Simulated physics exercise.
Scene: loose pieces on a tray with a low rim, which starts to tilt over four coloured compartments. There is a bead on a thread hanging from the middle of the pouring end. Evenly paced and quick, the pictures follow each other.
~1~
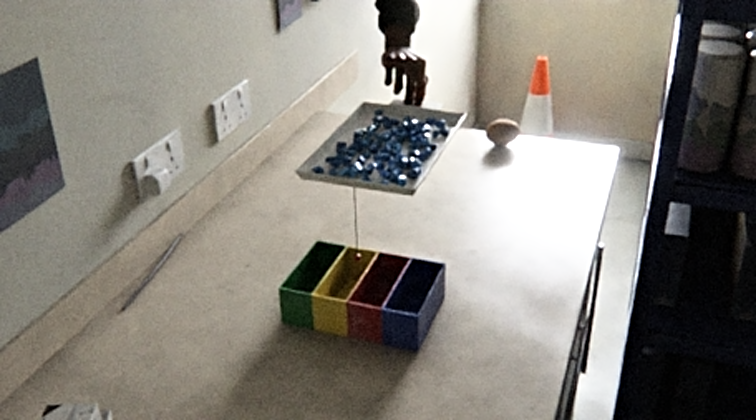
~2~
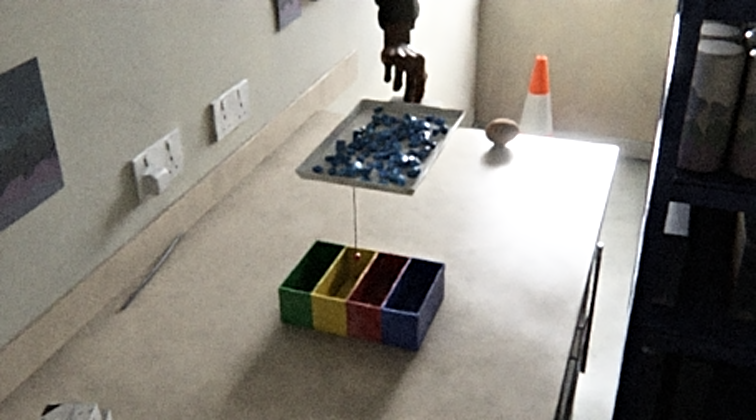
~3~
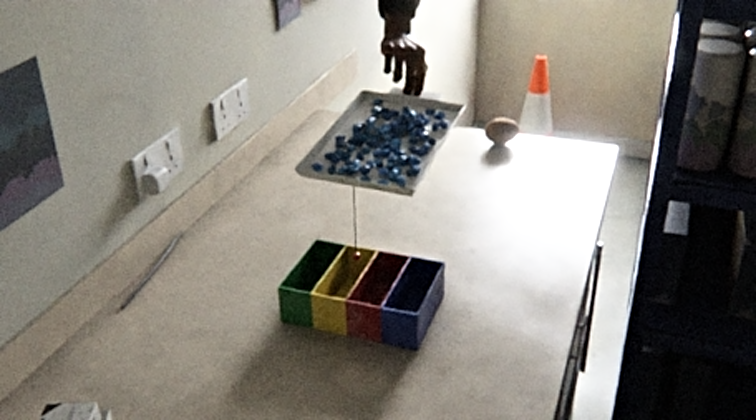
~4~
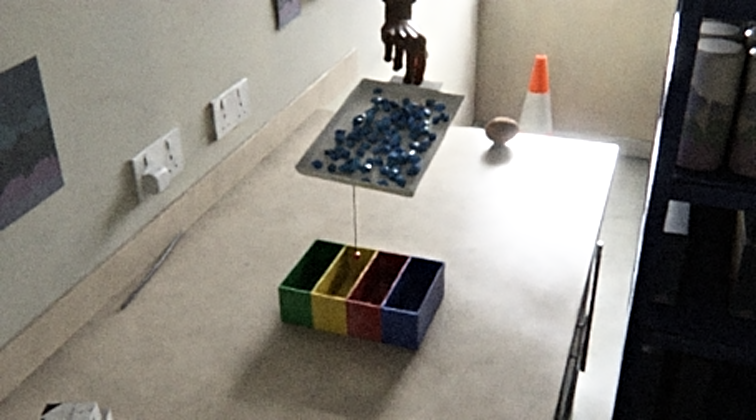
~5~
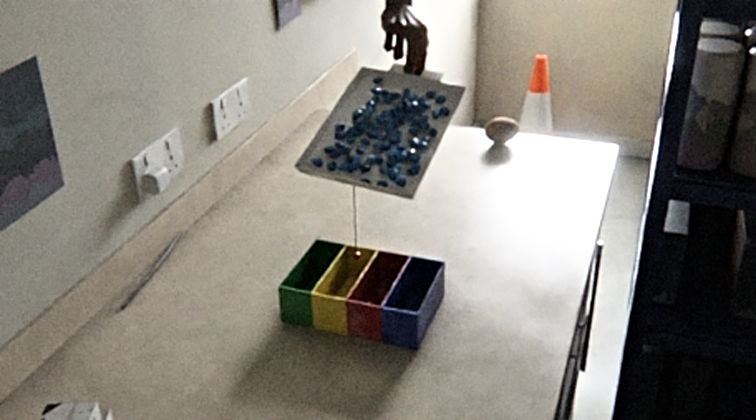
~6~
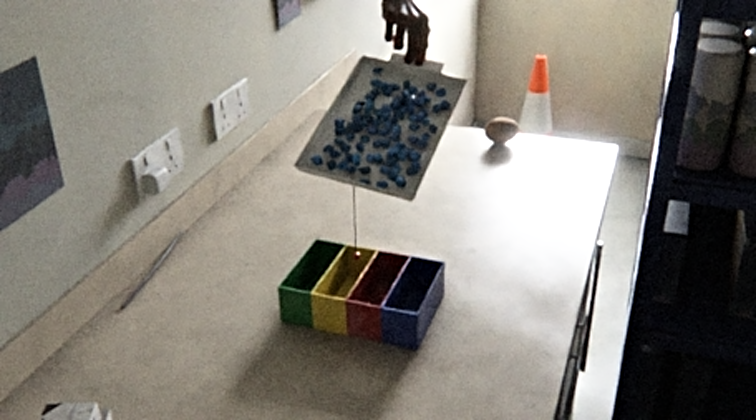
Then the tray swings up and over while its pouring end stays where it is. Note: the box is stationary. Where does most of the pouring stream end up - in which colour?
In the blue one.
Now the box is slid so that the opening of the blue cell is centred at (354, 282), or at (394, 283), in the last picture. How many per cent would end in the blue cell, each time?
10, then 50 %.
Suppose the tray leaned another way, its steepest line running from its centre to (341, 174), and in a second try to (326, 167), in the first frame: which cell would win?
First: The green one, second: The green cell.
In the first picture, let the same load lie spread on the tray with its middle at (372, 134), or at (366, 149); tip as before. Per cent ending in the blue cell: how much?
Close to 50 and close to 50 per cent.
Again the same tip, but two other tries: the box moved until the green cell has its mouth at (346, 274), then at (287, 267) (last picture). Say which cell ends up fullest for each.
The red one, then the blue one.
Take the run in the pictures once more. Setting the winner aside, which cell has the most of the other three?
Runner-up: That red cell.
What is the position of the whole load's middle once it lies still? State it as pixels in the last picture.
At about (403, 319), give or take.
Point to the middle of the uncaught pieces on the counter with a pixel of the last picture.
The middle lies near (446, 357).
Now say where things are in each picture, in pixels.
Corners of the pouring end at (300, 170) and (412, 187), level; middle of the load at (389, 145), aquarium stones; bead on its thread at (357, 258); green cell at (296, 305); yellow cell at (330, 312); red cell at (365, 319); blue cell at (400, 327), in the first picture.
Corners of the pouring end at (300, 169) and (412, 187), level; middle of the load at (389, 144), in the second picture.
Corners of the pouring end at (299, 167) and (412, 188), tipped barely, lowest at the right corner; middle of the load at (388, 140), in the third picture.
Corners of the pouring end at (299, 166) and (412, 190), tipped a little, lowest at the right corner; middle of the load at (388, 134), in the fourth picture.
Corners of the pouring end at (299, 164) and (412, 192), tipped a little, lowest at the right corner; middle of the load at (388, 129), in the fifth picture.
Corners of the pouring end at (299, 164) and (412, 194), tipped clearly, lowest at the right corner; middle of the load at (388, 125); green cell at (296, 304); yellow cell at (329, 311); red cell at (364, 318); blue cell at (399, 325), in the sixth picture.
Soon after the last picture, tray tipped steeply; nearly all on the tray; a small part falling or outside the box.
A little later, tray tipped past a quarter turn; about half in the blue cell; about a quarter in the red cell; a small part in the yellow cell; about a quarter falling or outside the box.
Later still, tray tipped past a quarter turn; about half in the blue cell; about a quarter in the red cell; a small part in the yellow cell; about a quarter falling or outside the box.
At rest, tray tipped past a quarter turn; about half in the blue cell; about a quarter in the red cell; a small part in the yellow cell; none in the green cell; about a quarter outside the box.
